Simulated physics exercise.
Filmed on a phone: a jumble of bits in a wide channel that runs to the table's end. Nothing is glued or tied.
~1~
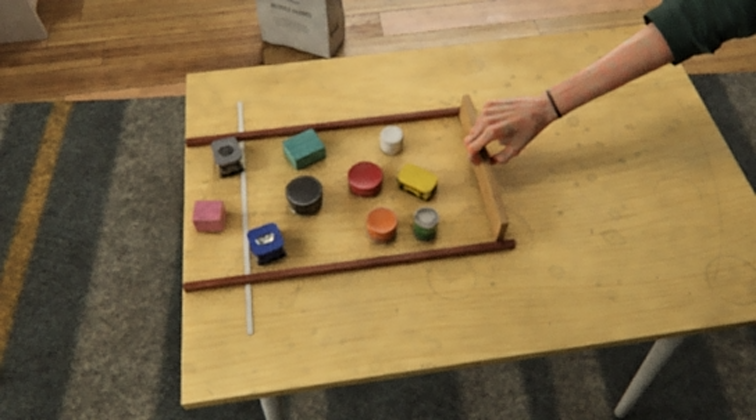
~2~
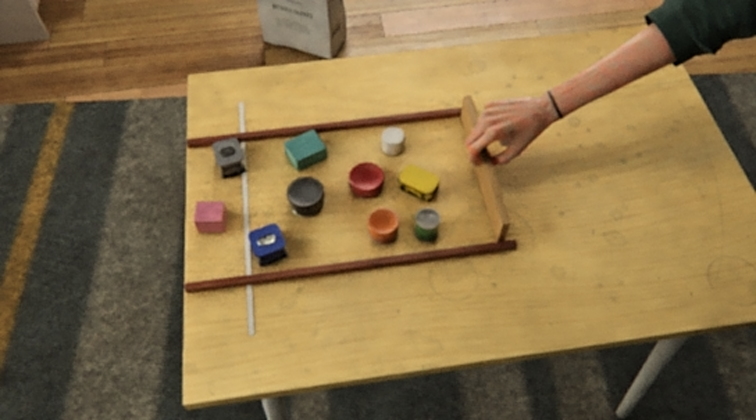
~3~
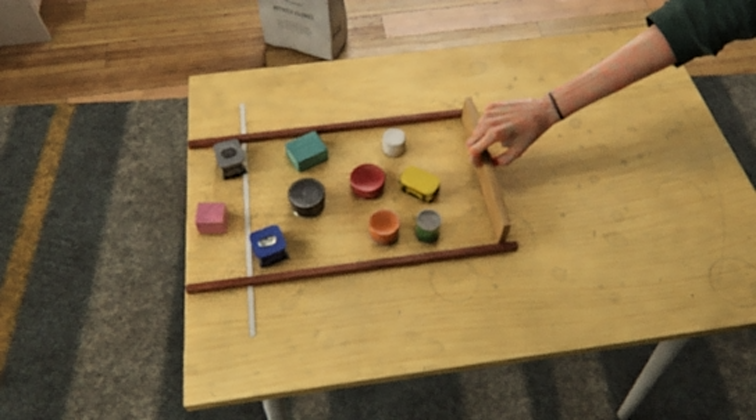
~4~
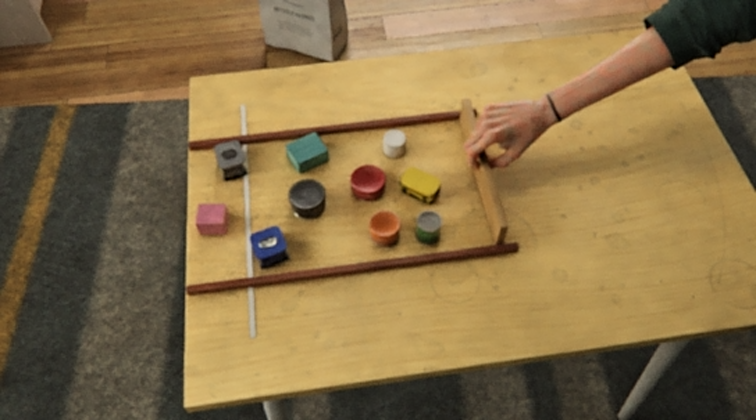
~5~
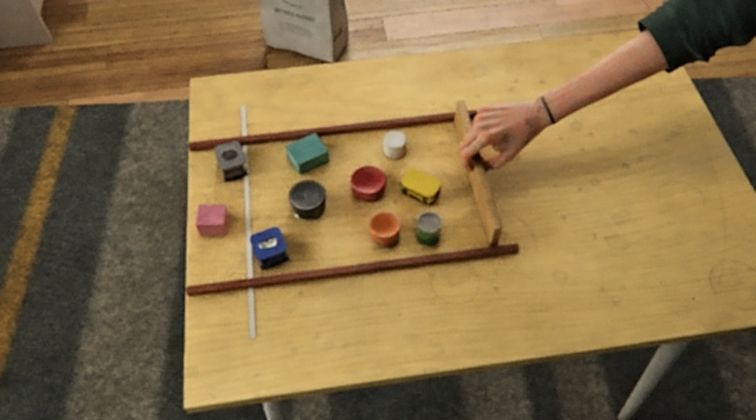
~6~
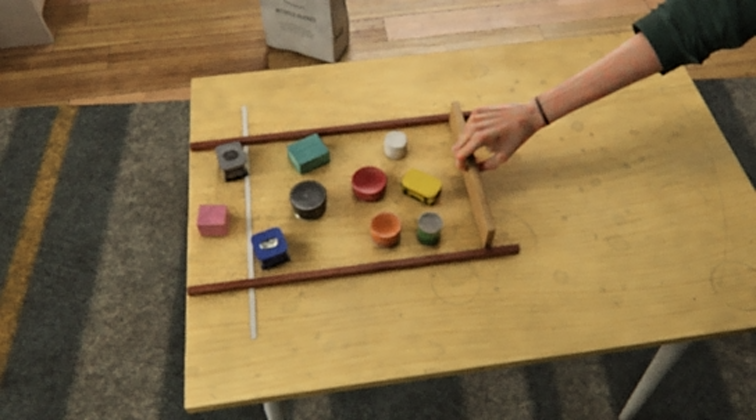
A wooden board, held by a hand from the upper right, spans a channel between dark red rails on a yellow wooden table, seen from above. Left of it sit black, red, orange, white and green-grey pots, grey, blue and yellow cases, and turquoise and pink blocks, the pink one beyond a pale tape. The hand first rests, then slides the board slightly left, while the view barely shifts.
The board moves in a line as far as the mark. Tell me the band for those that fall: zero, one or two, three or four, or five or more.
In the end the number that fall off is one or two.
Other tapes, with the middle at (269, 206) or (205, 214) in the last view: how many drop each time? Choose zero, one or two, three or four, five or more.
For each place: Not one; more than four.
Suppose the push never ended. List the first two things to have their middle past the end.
They are the grey case, then the pink block.
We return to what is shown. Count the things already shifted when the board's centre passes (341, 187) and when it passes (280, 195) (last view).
7 and 10.
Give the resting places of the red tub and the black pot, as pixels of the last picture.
The red tub at (226, 187), the black pot at (206, 212).
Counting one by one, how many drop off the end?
It comes to 2.
Soon after, none off yet; pink block at rest near (214, 220); grey case at rest near (232, 161); blue case at rest near (271, 248).
After that, none off yet; pink block moving near (207, 222); grey case displaced about its own width near (205, 163); blue case displaced about its own width near (229, 262).
In the end, the number that fall off is one or two; gone, grey case and pink block.
